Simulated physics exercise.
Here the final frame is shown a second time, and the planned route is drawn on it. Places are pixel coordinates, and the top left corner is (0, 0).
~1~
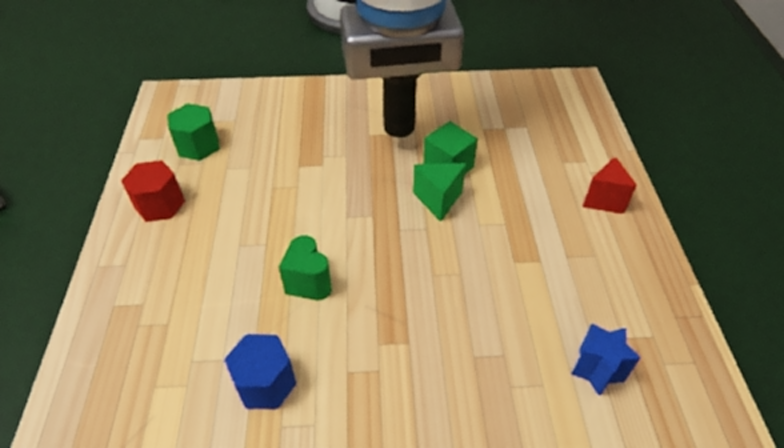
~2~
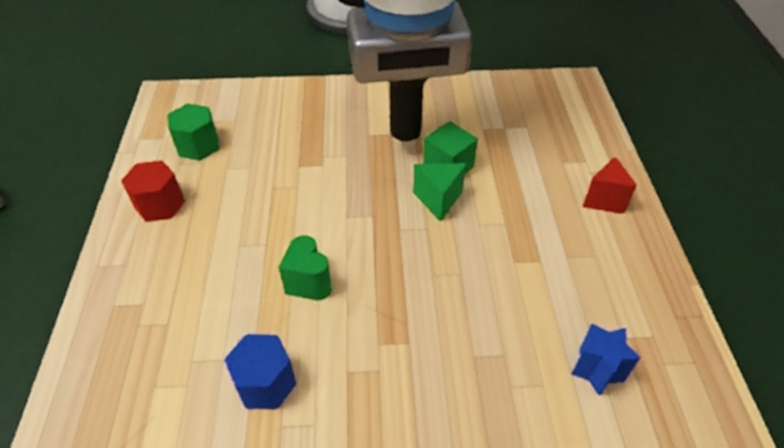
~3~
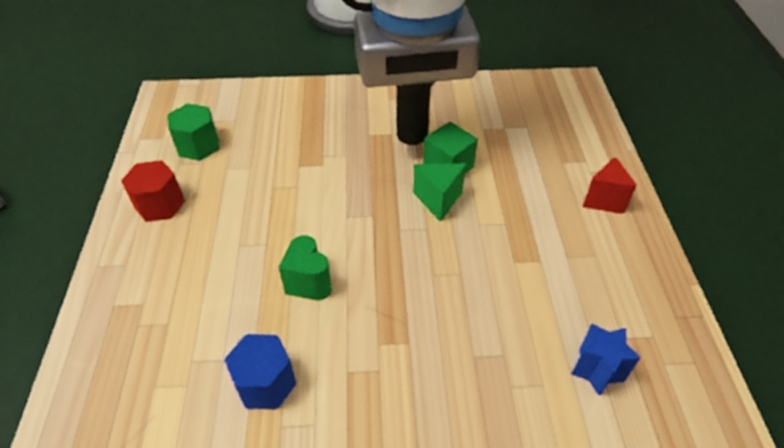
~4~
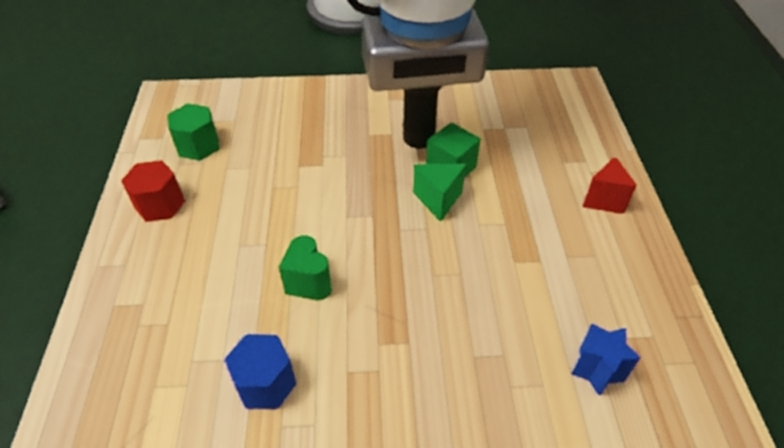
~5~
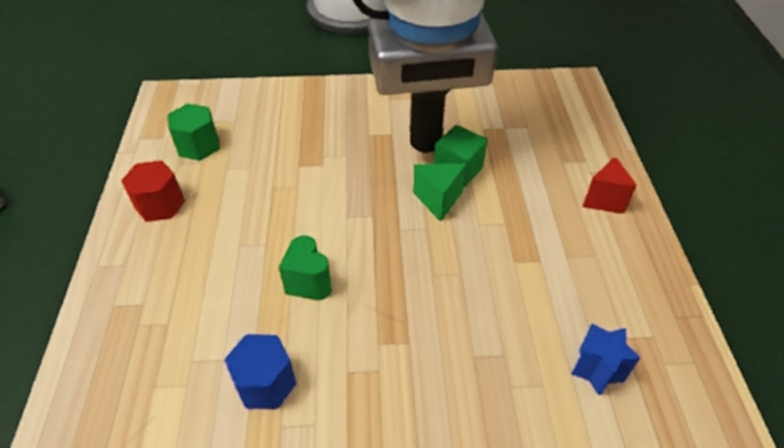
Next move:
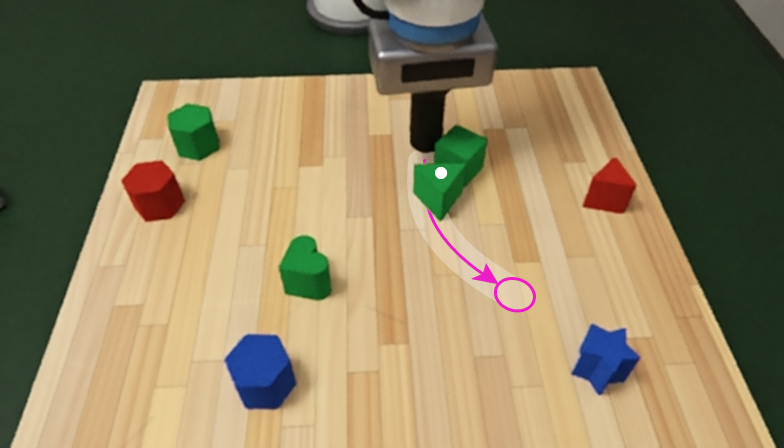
The clip opens on a wooden board holding scattered red, green and blue blocks, with a robot arm's dark rod just left of two green blocks near the top. The rod slides slightly right and toward the viewer, then nudges the rear green block a little to the right, turning it slightly.
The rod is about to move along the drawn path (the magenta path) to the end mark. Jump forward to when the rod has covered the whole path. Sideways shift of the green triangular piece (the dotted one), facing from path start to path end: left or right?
Heads left.
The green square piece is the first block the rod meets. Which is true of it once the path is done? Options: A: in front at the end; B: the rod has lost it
B: The rod has lost it.
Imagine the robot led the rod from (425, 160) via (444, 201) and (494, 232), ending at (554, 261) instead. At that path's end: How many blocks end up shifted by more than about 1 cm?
My count: 2.
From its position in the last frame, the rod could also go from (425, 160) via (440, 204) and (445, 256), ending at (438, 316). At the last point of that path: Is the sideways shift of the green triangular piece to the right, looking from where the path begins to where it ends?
My answer is no.
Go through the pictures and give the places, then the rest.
The first frame shows tip of the rod at (399, 128), middles of tops, green triangular piece at (441, 173), green square piece at (451, 138), blue star-shaped block at (611, 346).
The second frame shows rod at (406, 132), nothing pushed.
The third frame shows rod at (412, 136), nothing pushed.
The fourth frame shows rod at (419, 139), green square piece at (454, 139).
The fifth frame shows rod at (426, 143), green triangular piece at (441, 173), green square piece at (462, 141), blue star-shaped block at (611, 346).
The line goes from (425, 160) over (427, 206) and (458, 253) to (515, 294); the dot is on the green triangular piece.
On the path given first. One third of the way, rod at (429, 189); green triangular piece at (455, 195), turned 50° anticlockwise; green square piece at (464, 146), turned 30° anticlockwise.
Two thirds of the way, rod at (461, 238); green triangular piece at (498, 235), turned 85° anticlockwise; green square piece at (464, 146), turned 30° anticlockwise.
At the end, rod at (519, 278); green triangular piece at (558, 260), turned 115° anticlockwise; green square piece at (464, 146), turned 30° anticlockwise; blue star-shaped block unmoved.
